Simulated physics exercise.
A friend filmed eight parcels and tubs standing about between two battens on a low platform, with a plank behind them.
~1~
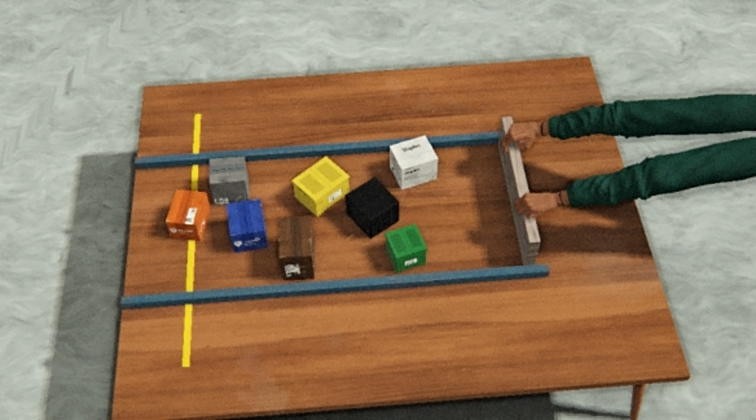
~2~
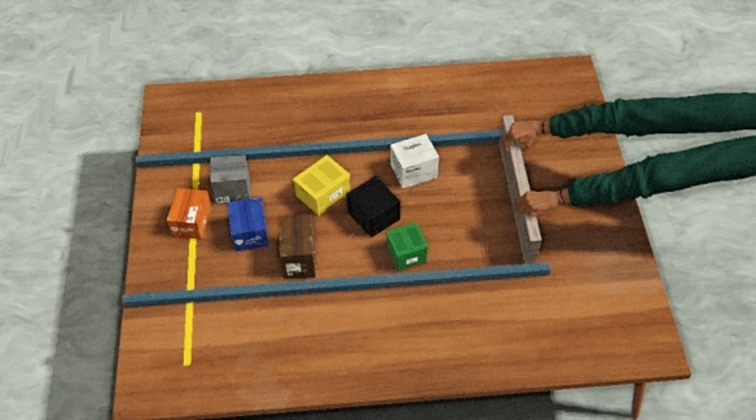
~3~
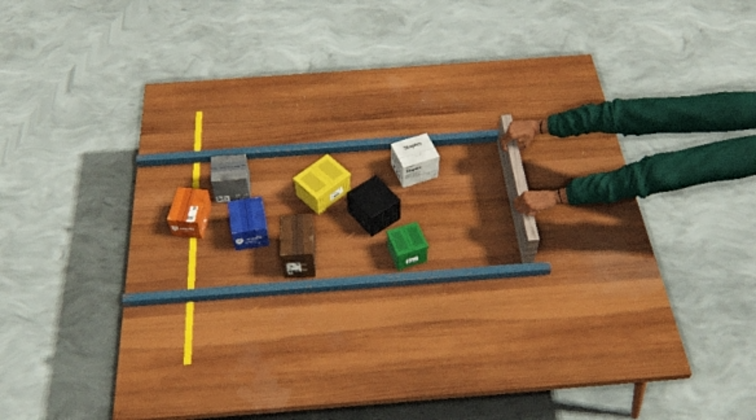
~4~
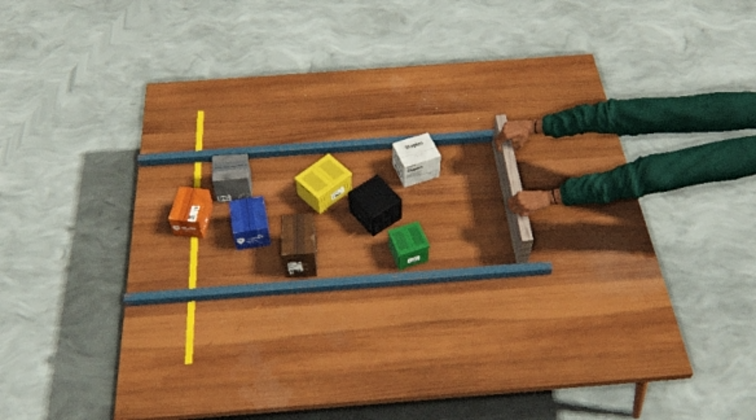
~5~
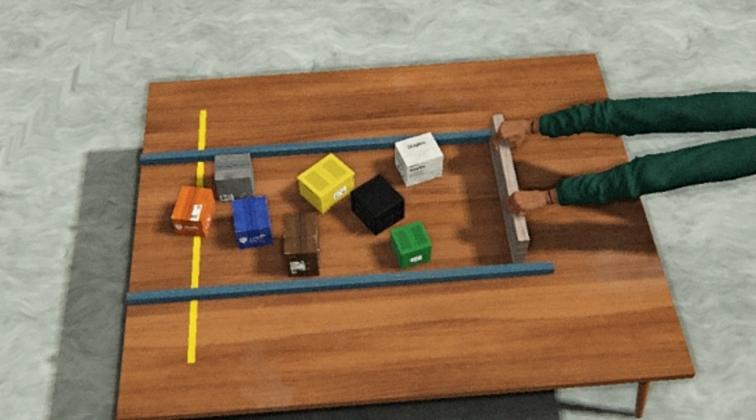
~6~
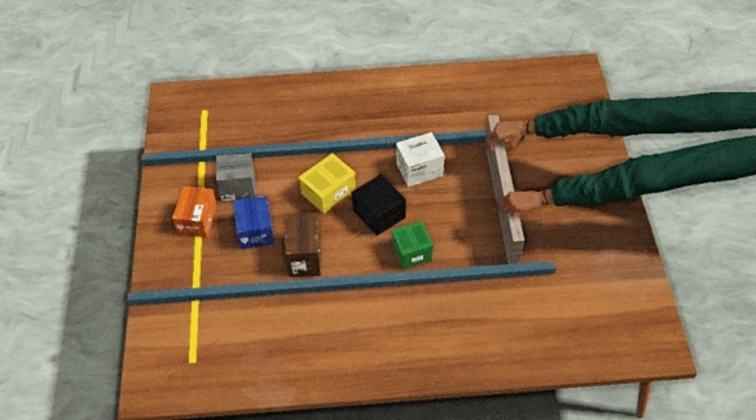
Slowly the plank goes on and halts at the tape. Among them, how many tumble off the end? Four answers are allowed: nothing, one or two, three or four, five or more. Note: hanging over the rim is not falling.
Three or four fall off.
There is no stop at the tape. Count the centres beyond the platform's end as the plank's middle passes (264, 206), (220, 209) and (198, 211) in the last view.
The counts would come out as 0, 1 and 3.
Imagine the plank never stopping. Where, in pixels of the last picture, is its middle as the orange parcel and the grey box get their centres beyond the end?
First one: Around (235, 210). Other one: Around (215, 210).
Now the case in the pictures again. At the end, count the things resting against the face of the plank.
All in all, 3.
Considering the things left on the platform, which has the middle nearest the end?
Yellow tote, foremost.
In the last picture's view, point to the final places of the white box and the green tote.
Middles: Around (180, 166) and around (179, 260).
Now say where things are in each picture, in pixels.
The first frame shows orange parcel (189, 215); grey box (230, 181); blue box (247, 226); plank (518, 190); tape (192, 228).
The second frame shows grey box (231, 179); brown parcel (298, 247).
The third frame shows blue box (249, 224); yellow tote (323, 185).
The fourth frame shows orange parcel (191, 213); green tote (408, 246).
The fifth frame shows grey box (235, 177); white box (419, 160).
The sixth frame shows orange parcel (195, 212); grey box (236, 178); blue box (254, 223); plank (503, 189); tape (199, 224).
Soon after, none off yet; orange parcel at rest near (195, 212); grey box at rest near (236, 178); blue box at rest near (254, 223).
Then, none off yet; orange parcel at rest near (195, 212); grey box moved about its own width near (214, 177); blue box moved about its own width near (226, 223).
By the end, the number that fall off is three or four; fallen, blue box, grey box and orange parcel.
